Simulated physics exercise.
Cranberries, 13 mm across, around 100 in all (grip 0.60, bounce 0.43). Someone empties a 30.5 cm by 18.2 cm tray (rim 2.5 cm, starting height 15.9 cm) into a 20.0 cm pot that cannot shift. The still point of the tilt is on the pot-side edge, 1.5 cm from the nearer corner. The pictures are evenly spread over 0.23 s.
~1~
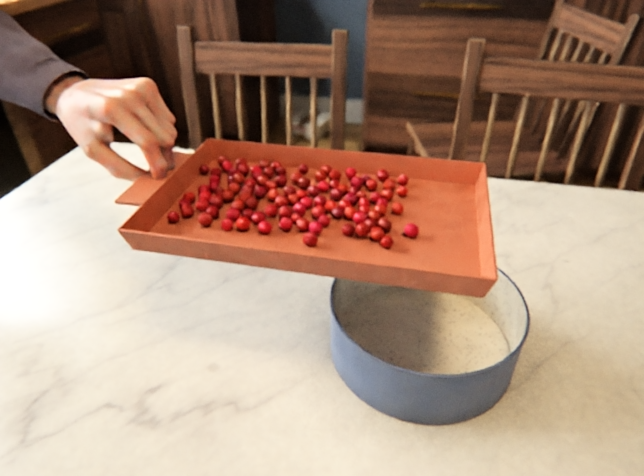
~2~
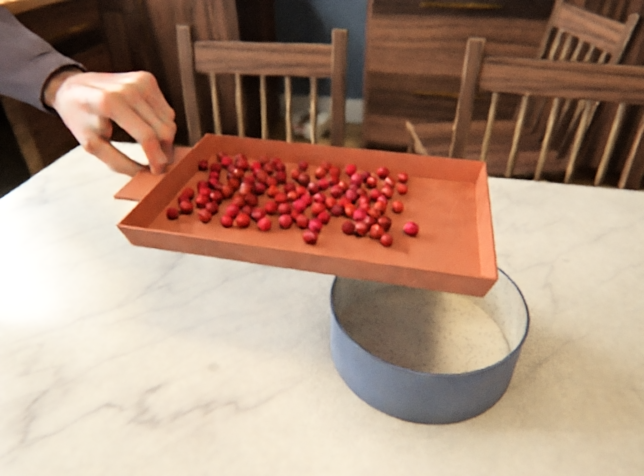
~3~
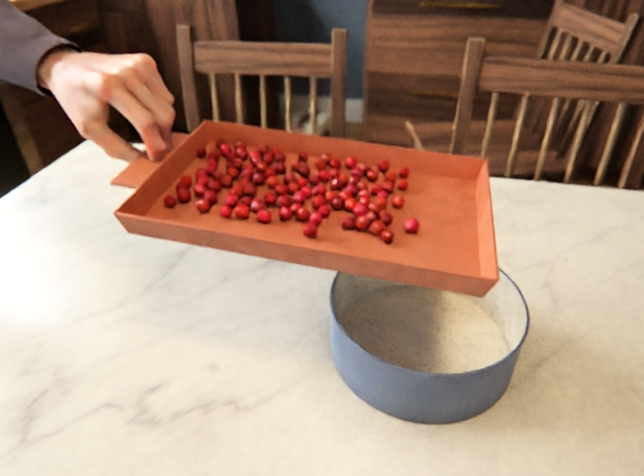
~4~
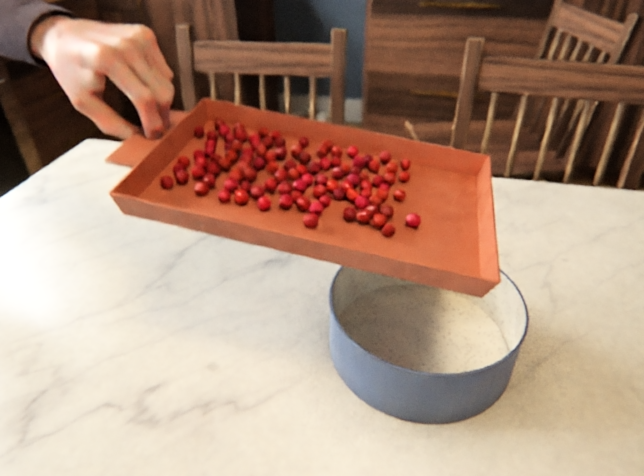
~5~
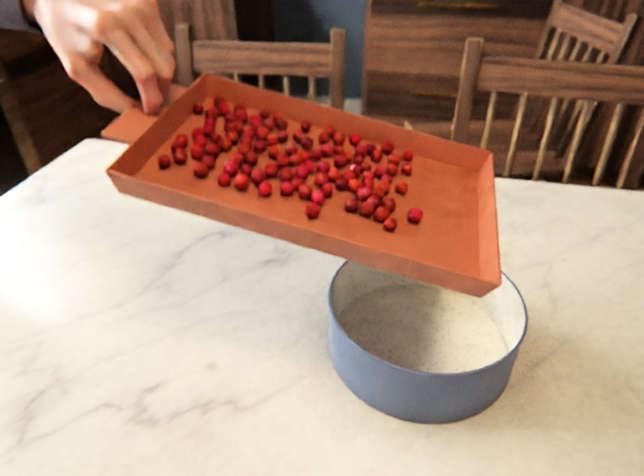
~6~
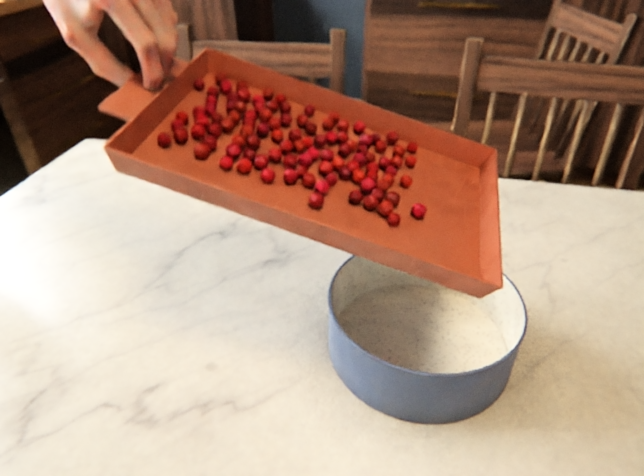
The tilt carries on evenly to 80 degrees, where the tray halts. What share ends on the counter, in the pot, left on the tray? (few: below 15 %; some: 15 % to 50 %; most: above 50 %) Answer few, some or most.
Counter: Most, pot: Few, tray: Some.
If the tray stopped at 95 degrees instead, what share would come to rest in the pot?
Then about 0 per cent.
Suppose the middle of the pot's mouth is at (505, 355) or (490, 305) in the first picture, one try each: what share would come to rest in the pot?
About 60 and 20 per cent.
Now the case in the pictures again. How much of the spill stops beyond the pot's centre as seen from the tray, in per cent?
Some 100 per cent.
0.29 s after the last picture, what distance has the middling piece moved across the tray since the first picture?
About 9 cm.
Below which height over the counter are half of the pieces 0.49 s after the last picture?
Roughly 20 cm.
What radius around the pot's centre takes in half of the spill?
Roughly 20 cm.
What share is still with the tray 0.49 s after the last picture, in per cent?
Some 95 per cent of the load.
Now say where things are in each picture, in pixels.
The first picture shows tray tilt 0 degrees, front corners at (127, 227) and (489, 273); middle of the pieces at (294, 200); pot at (427, 298).
The second picture shows tray tilt 1 degrees, front corners at (126, 222) and (489, 273); middle of the pieces at (293, 196).
The third picture shows tray tilt 4 degrees, front corners at (123, 210) and (490, 274), lowest corner right front; middle of the pieces at (293, 188).
The fourth picture shows tray tilt 8 degrees, front corners at (119, 190) and (492, 275), lowest corner right front; middle of the pieces at (294, 175).
The fifth picture shows tray tilt 13 degrees, front corners at (116, 168) and (493, 277), lowest corner right front; middle of the pieces at (295, 160).
The sixth picture shows tray tilt 18 degrees, front corners at (114, 145) and (495, 279), lowest corner right front; middle of the pieces at (299, 146); pot at (425, 297).
Then, 0.29 s after the last picture, tilt 48 degrees; the tray holds 100 %, the pot 0 %.
Then, 0.49 s after the last picture, tilt 69 degrees; the tray holds 95 %, the pot 0 %.
Then, 0.81 s after the last picture, tilt 80 degrees; the tray holds 40 %, the pot 0 %.
In the end, counter 65 %, pot 0 %, tray 35 %.
